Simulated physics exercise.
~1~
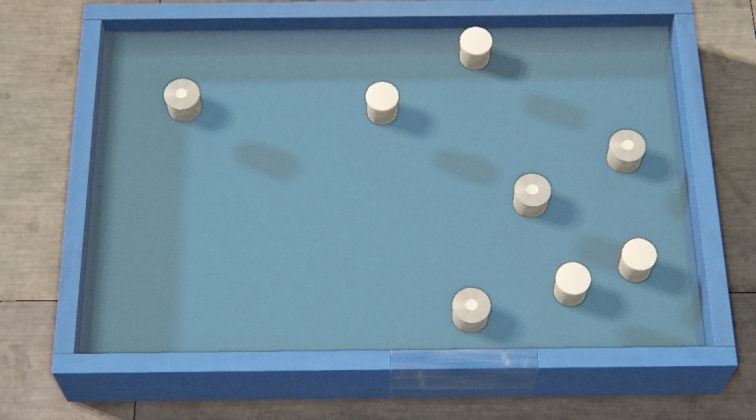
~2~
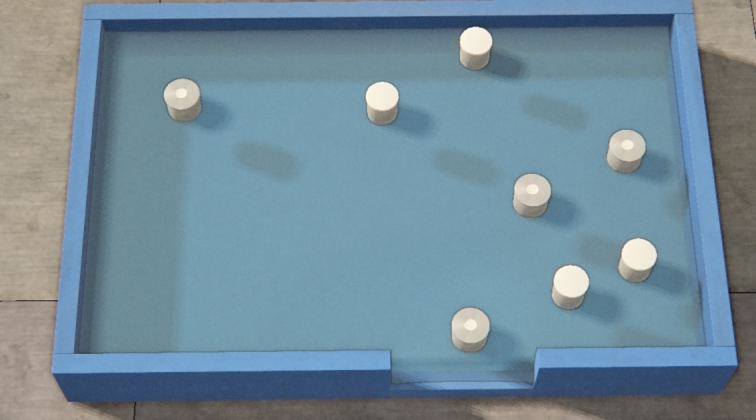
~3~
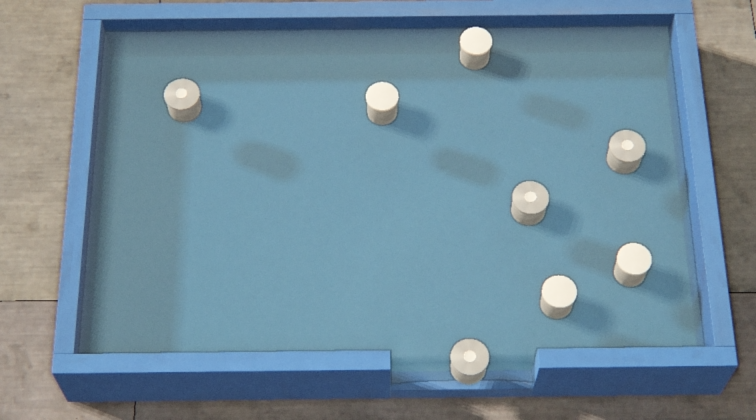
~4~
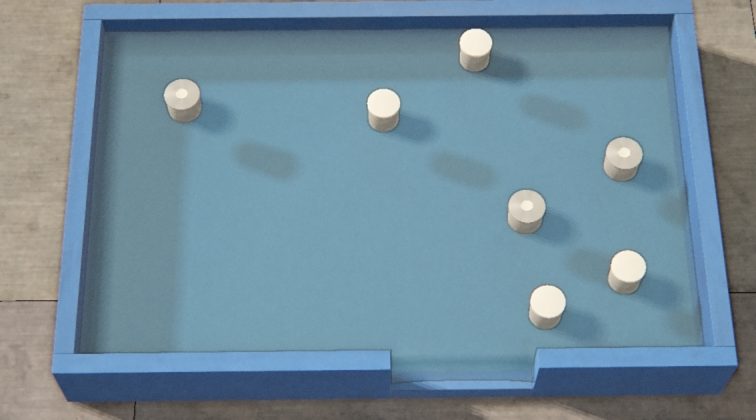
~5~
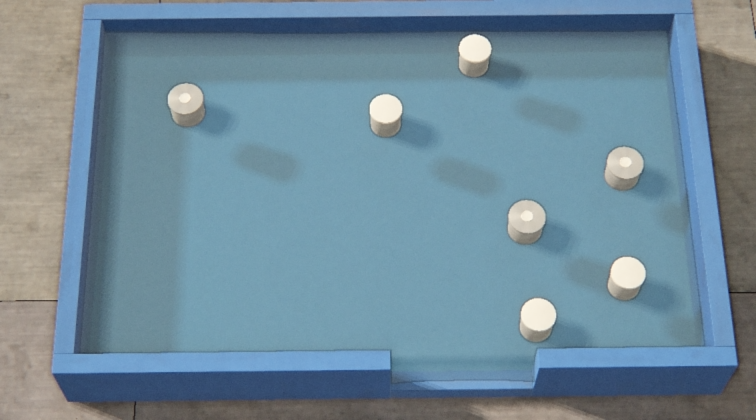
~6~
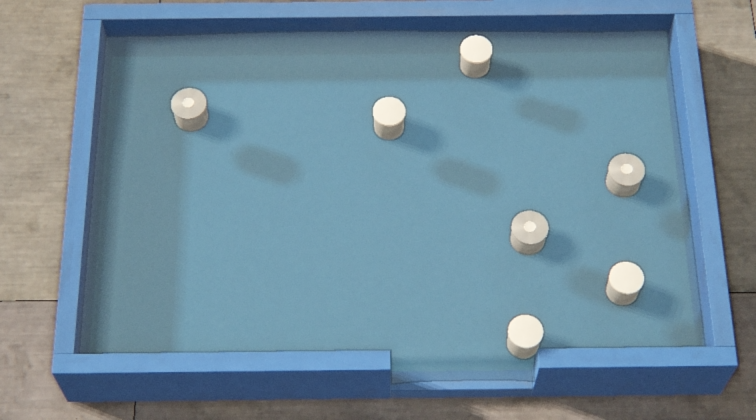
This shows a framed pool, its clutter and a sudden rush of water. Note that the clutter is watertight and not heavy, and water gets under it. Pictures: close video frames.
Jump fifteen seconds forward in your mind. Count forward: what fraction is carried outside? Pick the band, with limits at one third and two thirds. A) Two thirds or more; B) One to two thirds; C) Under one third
B, one to two thirds.
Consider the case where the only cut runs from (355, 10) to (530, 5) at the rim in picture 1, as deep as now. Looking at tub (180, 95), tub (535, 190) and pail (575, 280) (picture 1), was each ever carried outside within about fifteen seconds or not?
Same order as asked: Exits, exits, never leaves.
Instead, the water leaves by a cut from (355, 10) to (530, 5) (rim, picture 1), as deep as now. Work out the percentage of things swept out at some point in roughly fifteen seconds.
I make it 60 per cent.
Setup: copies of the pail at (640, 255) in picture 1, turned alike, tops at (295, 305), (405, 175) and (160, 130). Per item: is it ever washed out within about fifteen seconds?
Taking them in turn: Flushed away, flushed away and held back.
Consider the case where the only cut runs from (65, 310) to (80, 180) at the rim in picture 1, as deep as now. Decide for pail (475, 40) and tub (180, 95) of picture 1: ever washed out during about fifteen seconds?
In that order: Left behind, through.
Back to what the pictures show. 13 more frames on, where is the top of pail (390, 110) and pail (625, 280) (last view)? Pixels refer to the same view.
They'd be somewhere near (419, 150) and (557, 332).
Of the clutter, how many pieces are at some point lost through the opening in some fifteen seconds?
I count 3.
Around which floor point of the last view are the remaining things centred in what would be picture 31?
I'd put it roughly at (444, 218).
A moment on, 2 of 8 are out; 6 afloat.
Next, 3 of 8 are out; 5 afloat.
Later, 3 of 8 are out; 5 afloat.
In the end, 3 of 8 are out; 5 afloat.
